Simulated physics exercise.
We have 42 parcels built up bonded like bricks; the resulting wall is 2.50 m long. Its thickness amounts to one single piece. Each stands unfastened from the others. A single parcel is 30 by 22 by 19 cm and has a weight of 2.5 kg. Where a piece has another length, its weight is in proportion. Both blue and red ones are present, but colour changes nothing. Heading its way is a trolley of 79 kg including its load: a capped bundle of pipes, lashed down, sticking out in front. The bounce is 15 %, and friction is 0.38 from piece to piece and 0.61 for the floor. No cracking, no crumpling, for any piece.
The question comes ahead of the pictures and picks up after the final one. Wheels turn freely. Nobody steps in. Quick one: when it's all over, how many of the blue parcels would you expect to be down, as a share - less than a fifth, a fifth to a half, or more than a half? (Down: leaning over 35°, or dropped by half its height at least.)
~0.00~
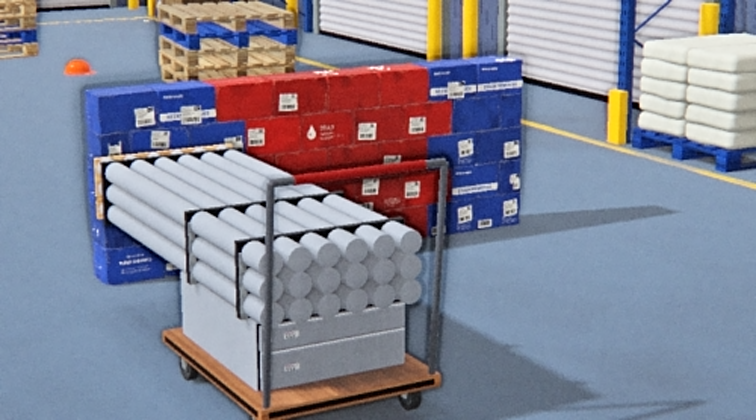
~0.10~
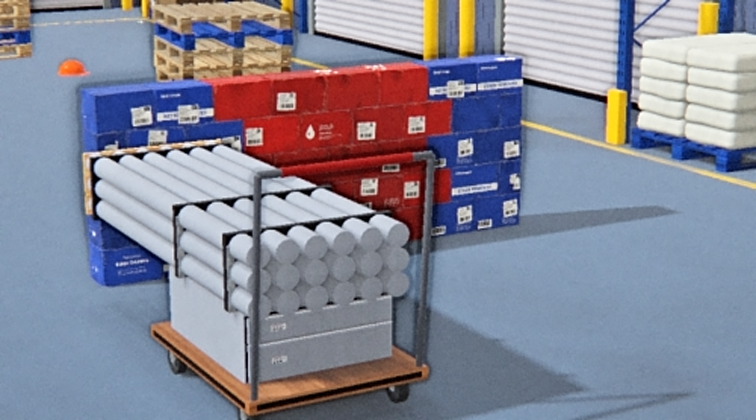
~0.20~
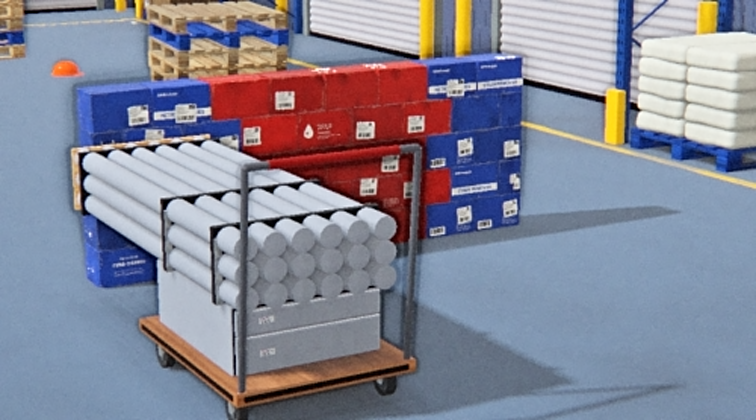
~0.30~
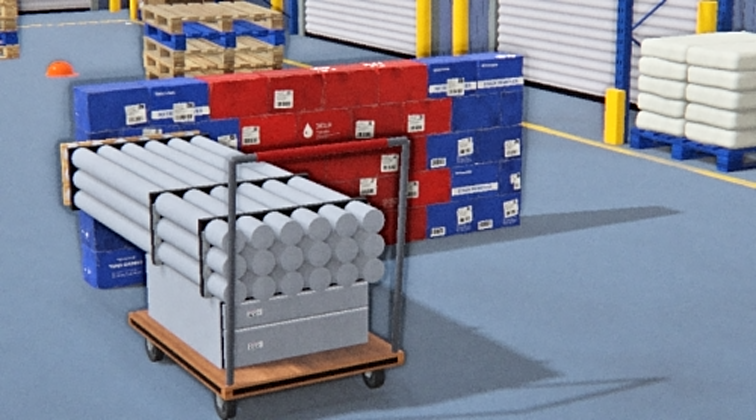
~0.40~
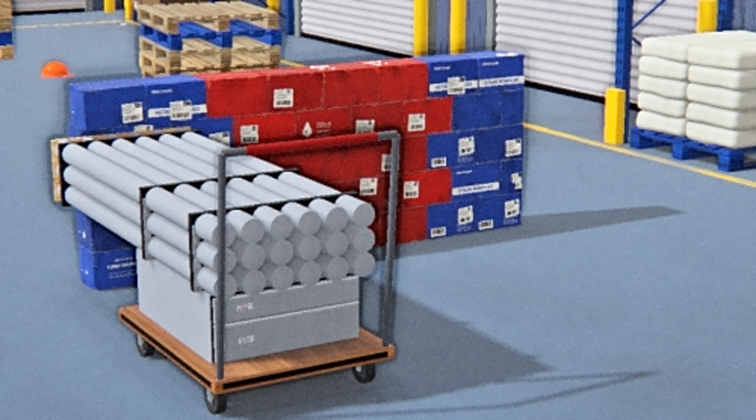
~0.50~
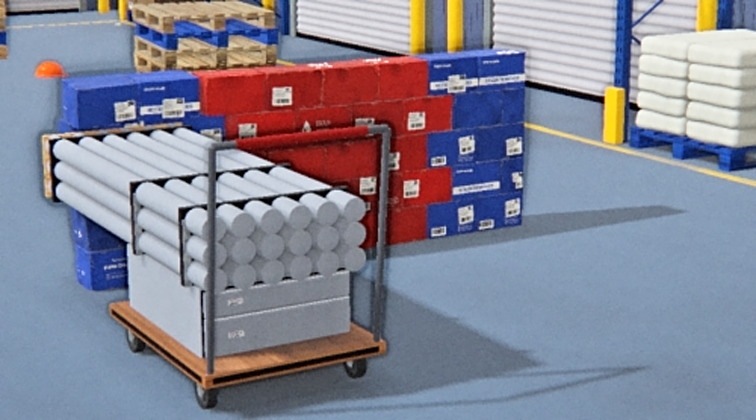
It is at least a fifth but no majority.
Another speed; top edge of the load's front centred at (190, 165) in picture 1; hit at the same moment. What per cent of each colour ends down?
Result - blue: 30%; red: 0%.
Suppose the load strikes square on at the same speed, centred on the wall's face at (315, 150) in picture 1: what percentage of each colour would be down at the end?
Then blue ends 10 per cent down and red 60 per cent.
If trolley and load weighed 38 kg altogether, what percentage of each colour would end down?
Result: Blue 30 and red 0 in a hundred.
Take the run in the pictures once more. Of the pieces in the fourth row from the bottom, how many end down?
The answer for that row is 3.
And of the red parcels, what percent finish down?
Red: 0%.
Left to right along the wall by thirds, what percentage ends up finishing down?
Left third 60 per cent, middle 0 per cent, right 0 per cent.
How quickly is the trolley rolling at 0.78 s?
Something like 0.6 m/s, I'd say.
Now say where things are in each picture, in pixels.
In the first frame (pixels give the middle of a visible side; the camera moves round a little), load (99, 179) 35 cm short of the wall; top blue parcel (454, 83); top red parcel (245, 102); none has stirred.
Load (88, 174) 23 cm short of the wall; top blue parcel (454, 82), in the second frame.
Load (76, 169) 12 cm short of the wall; top blue parcel (453, 81), in the third frame.
Load (65, 165) just touching; top blue parcel (454, 80), in the fourth frame.
Load (56, 161) 8 cm into the wall's line; top blue parcel (454, 78); movement in 7 of them, in the fifth frame.
Load (47, 156) 16 cm into the wall's line; top blue parcel (455, 76); top red parcel (236, 95); steepest lean 6°, the parcel at (109, 107); movement in 8 of them, in the sixth frame.
After 0.62 s, load 24 cm past the wall's line, still rolling; none of the 22 blue parcels down (0 of 42 in all colours); top blue parcel unmoved; top red parcel 17 mm from its place.
After 0.78 s, load 34 cm past the wall's line, still rolling; 4 of the 22 blue parcels down (4 of 42 in all colours); top blue parcel unmoved; top red parcel 44 mm from its place.
After 1.02 s, load 48 cm past the wall's line, still rolling; 8 of the 22 blue parcels down (8 of 42 in all colours); top blue parcel unmoved; top red parcel 28° from how it stood.
After 1.86 s, load 85 cm past the wall's line, still rolling; 8 of the 22 blue parcels down (9 of 42 in all colours); top blue parcel unmoved; top red parcel 52° from how it stood, 66 cm lower.
In the end (3.1 s), load 94 cm past the wall's line, stopped; 8 of the 22 blue parcels down (9 of 42 in all colours); top blue parcel unmoved; top red parcel 47° from how it stood, 70 cm lower. That is 36 per cent. From the last view, middles, top blue parcel near (444, 74), top red parcel near (220, 217).
